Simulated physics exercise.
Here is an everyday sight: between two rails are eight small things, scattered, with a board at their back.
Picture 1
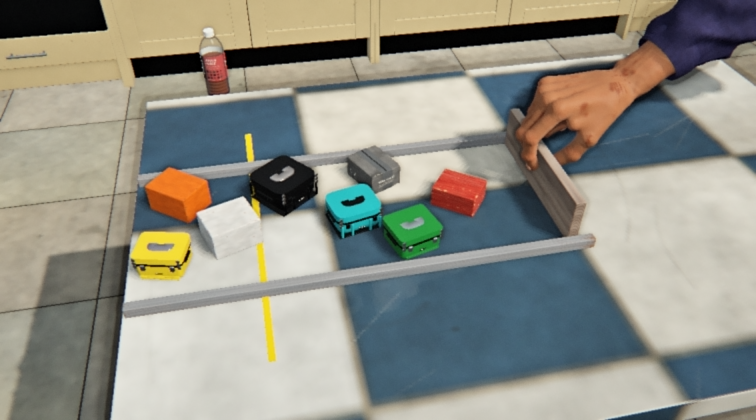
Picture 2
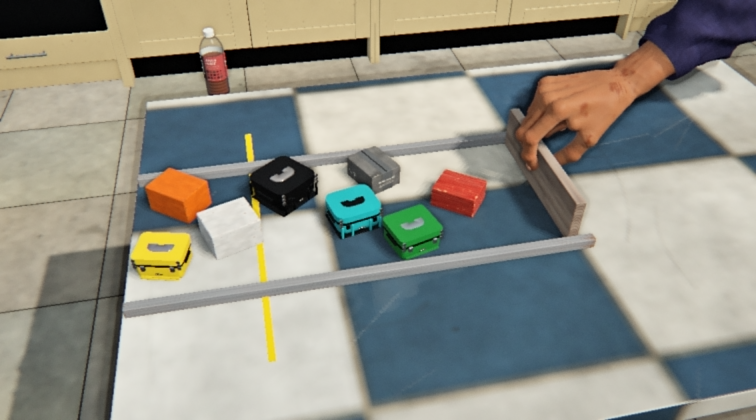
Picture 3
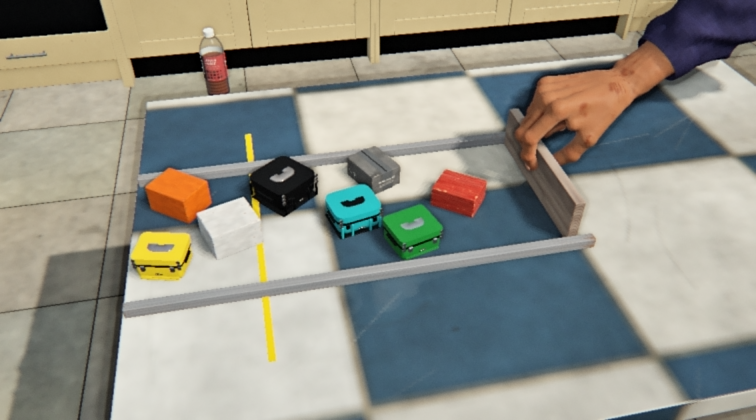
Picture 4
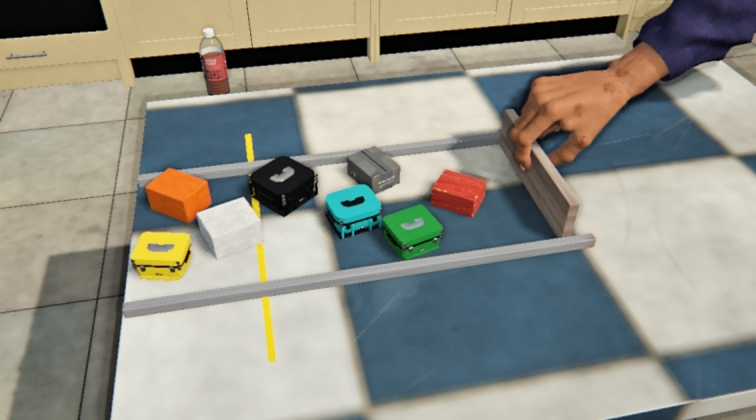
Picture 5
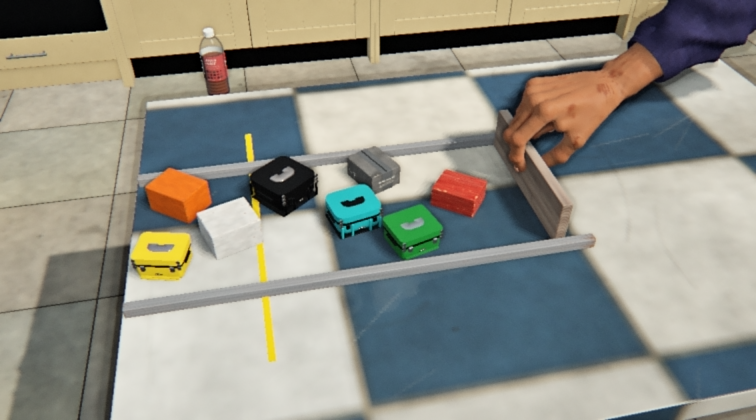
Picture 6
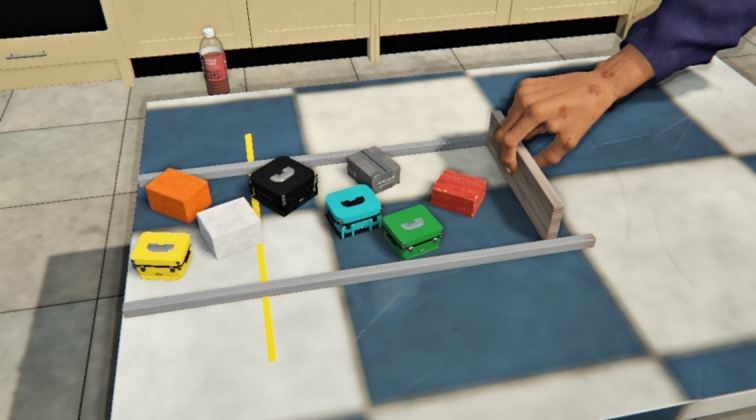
Hand holding a wooden board between two rails, then sliding it slightly left behind eight small, motionless cases and blocks.
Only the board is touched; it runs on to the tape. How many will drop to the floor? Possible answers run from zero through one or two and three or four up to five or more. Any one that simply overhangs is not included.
The right answer is one or two.
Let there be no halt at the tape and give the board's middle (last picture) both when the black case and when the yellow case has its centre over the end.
Roughly (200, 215); roughly (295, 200).
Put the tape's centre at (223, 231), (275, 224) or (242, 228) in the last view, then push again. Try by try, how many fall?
3, 1, 3.
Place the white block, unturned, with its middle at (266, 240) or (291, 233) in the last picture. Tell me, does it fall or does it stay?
Well, the white block sits tight the first time and sits tight the second time.
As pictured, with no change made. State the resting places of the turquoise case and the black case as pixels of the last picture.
In the last view, the middles sit near (184, 241) and near (191, 188).
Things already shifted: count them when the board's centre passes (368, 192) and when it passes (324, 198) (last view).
By the first moment it's 4, by the second it's 7.
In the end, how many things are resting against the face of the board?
Count recorded: 3.
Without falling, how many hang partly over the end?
I get 2.
Early on, none off yet; yellow case at rest near (164, 257); orange block at rest near (179, 195); white block at rest near (230, 228).
Finally, the number that fall off is one or two; lost, yellow case.
